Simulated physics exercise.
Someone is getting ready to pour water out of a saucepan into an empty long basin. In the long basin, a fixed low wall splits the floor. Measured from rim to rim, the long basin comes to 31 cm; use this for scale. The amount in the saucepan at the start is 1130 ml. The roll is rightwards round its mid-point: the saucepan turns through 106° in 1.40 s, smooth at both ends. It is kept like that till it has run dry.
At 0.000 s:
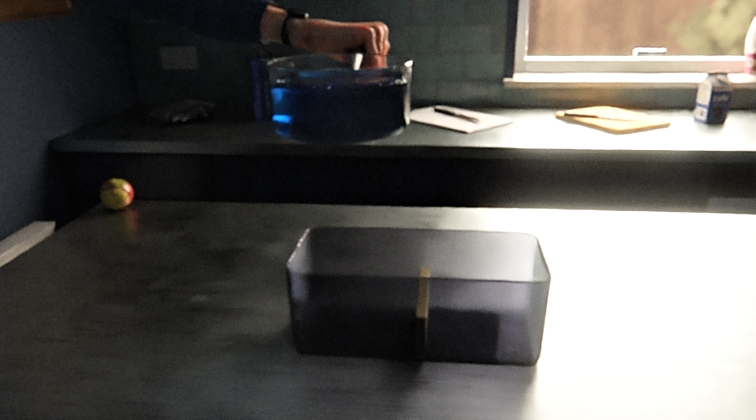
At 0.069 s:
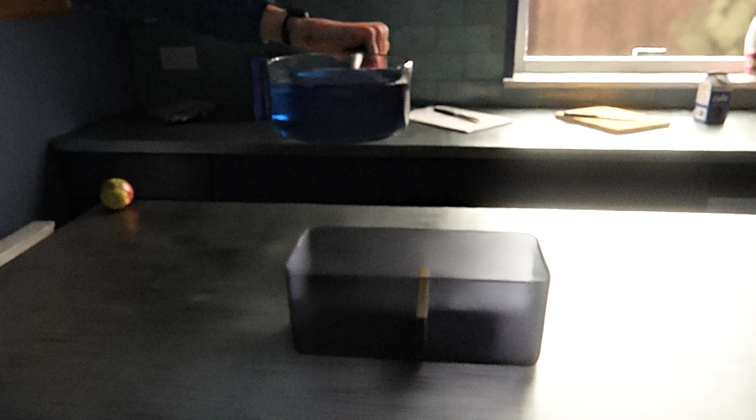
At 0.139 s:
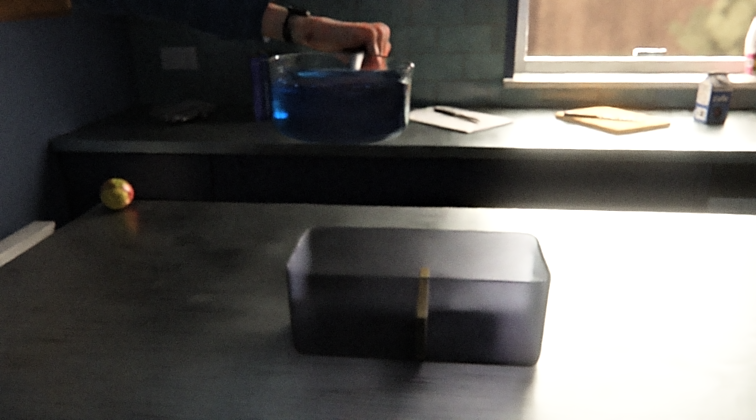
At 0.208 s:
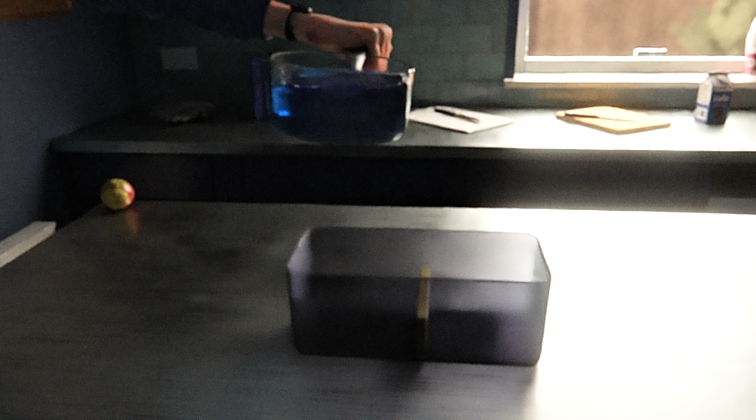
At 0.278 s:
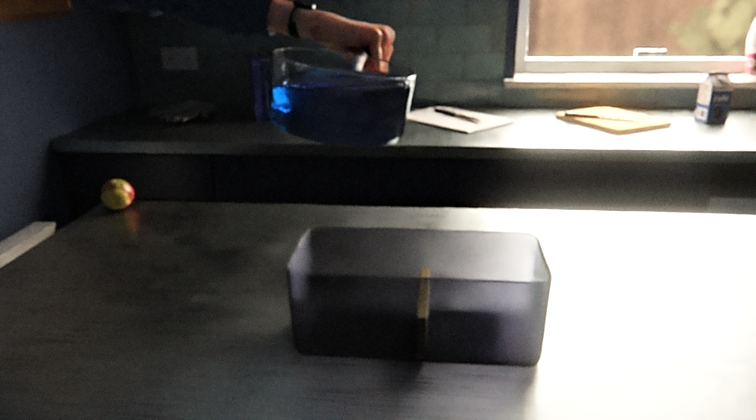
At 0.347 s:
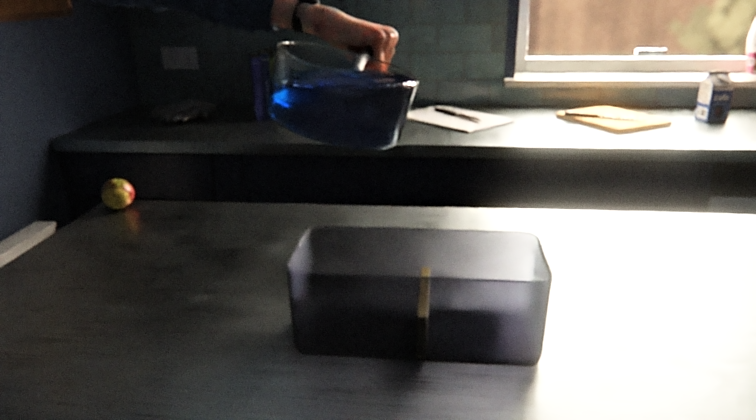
The clip shows a hand holding a clear pan of blue liquid above a dark counter, behind an empty, translucent long basin on a table; the hand gradually tilts the pan to the right while the basin stays still.
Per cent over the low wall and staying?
86 per cent.
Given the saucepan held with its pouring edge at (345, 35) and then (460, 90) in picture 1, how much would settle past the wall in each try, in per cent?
Around 50 per cent first, around 85 per cent next.
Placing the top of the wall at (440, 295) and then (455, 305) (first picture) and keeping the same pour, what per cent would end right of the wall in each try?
First 75, then 50 per cent.
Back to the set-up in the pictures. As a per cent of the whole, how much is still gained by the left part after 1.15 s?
About 10 percent.
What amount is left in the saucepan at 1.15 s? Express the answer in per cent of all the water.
What remains is about 9 percent of it all.
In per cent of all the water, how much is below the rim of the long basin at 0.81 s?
Estimate - around 14 in a hundred parts.
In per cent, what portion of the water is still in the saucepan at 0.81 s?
Around 48 in a hundred.
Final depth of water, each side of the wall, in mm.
I'd expect close to 8 mm on the left and close to 52 mm on the right.
By 0.81 s the tilt is 66° and 49 per cent is still to pour, 0 is left of the wall and 14 right of it.
By 1.15 s the tilt is 98° and 9 per cent is still to pour, 3 is left of the wall and 77 right of it.
By 1.51 s the tilt is 106° and 0 per cent is still to pour, 12 is left of the wall and 86 right of it.
By 1.90 s the tilt is 106° and 0 per cent is still to pour, 13 is left of the wall and 86 right of it.
At rest 13 per cent lies left of the wall, 86 right of it and 1 outside.
